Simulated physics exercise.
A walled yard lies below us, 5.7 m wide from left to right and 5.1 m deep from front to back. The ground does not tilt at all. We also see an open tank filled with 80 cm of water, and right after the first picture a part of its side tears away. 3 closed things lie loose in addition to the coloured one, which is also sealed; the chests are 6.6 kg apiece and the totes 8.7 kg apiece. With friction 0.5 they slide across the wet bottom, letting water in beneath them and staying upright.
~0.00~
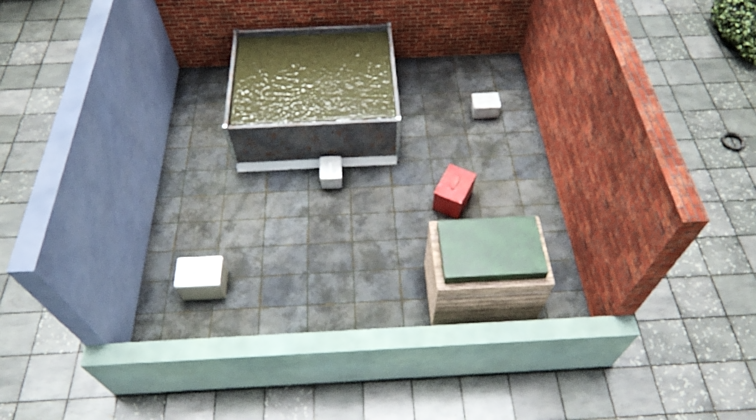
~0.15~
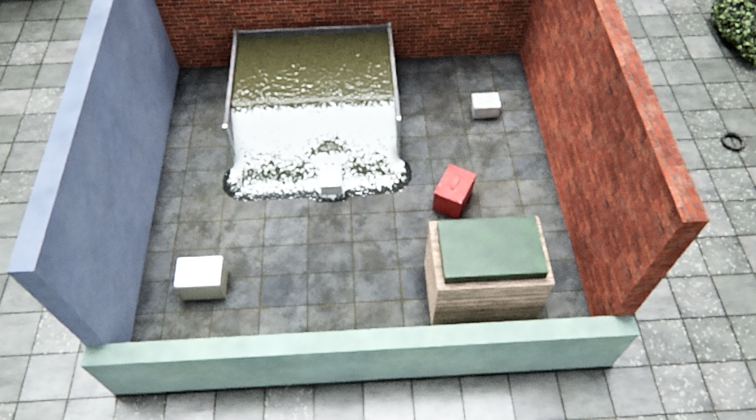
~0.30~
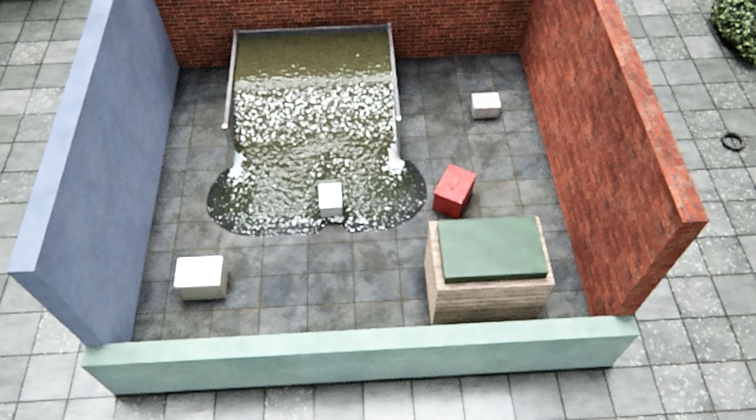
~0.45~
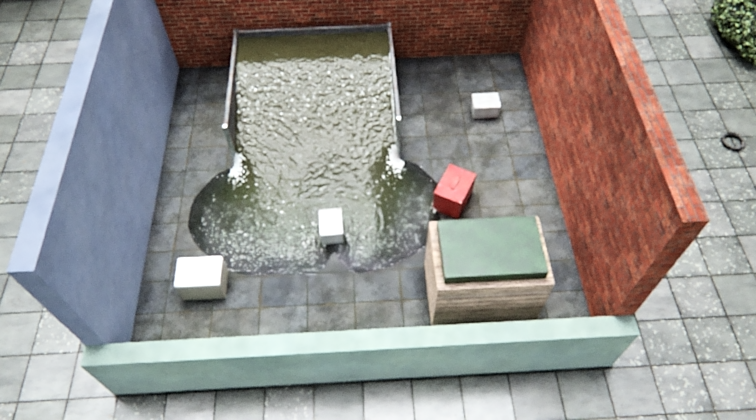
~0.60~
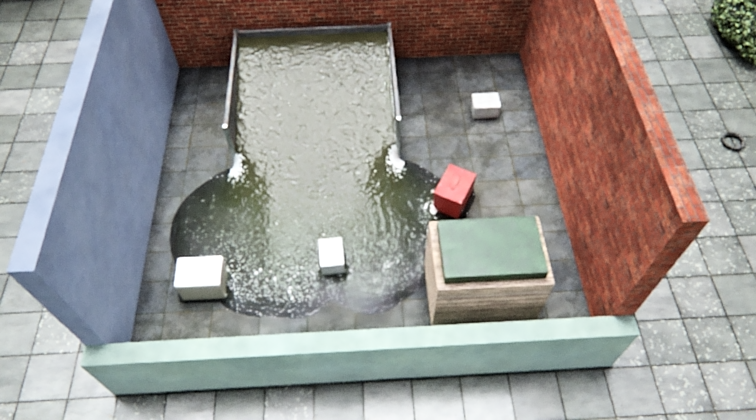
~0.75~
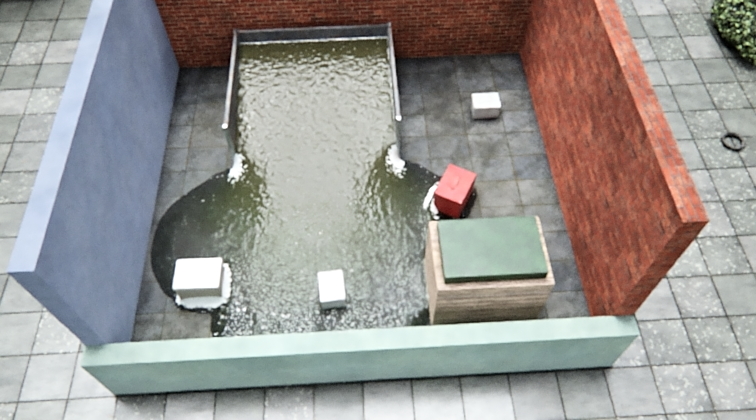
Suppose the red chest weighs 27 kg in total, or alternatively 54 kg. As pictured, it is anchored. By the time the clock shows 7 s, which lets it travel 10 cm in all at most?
The heavier one is needed.
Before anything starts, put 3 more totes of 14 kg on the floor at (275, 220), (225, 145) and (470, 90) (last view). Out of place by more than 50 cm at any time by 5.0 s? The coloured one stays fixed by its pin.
In turn: Over, over, under.
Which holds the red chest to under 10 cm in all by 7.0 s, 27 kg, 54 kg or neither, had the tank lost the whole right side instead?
Result: Neither option succeeds.
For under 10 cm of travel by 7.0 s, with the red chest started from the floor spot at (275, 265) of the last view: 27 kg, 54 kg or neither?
Both fall short.
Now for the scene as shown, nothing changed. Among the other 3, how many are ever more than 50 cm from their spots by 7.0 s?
3.
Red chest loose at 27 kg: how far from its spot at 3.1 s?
I'd put it at about 20 cm.
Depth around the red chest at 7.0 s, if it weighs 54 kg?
About 12 cm.
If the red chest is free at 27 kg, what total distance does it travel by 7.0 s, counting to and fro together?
Around 300 cm in total.
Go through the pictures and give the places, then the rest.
In the first frame, the red chest at (455, 183) rests on the ground; 4.4 m2 under water; 0 of 4 have shifted.
In the second frame, the red chest at (455, 183), on the bottom; 5.9 m2 under water; 1 of 4 have shifted.
In the third frame, the red chest at (455, 183), on the bottom; 7.6 m2 under water; 1 of 4 have shifted.
In the fourth frame, the red chest at (455, 183) rests on the ground; 9.8 m2 under water; 1 of 4 have shifted.
In the fifth frame, the red chest at (455, 183) rests on the ground; 12.0 m2 under water; 1 of 4 have shifted.
In the sixth frame, the red chest at (455, 183) rests on the ground; water covers 14.2 m2; 1 of 4 have shifted.
After 1.4 s the red chest would be 7 cm from its start with 27 kg and 0 cm from its start with 54 kg; 6 cm of water round it then.
After 3.1 s the red chest would be 16 cm from its start with 27 kg and 0 cm from its start with 54 kg; 8 cm of water round it then.
After 4.9 s the red chest would be 131 cm from its start with 27 kg and 0 cm from its start with 54 kg; 9 cm of water round it then.
After 7.0 s the red chest would be 246 cm from its start with 27 kg and 0 cm from its start with 54 kg; 12 cm of water round it then.
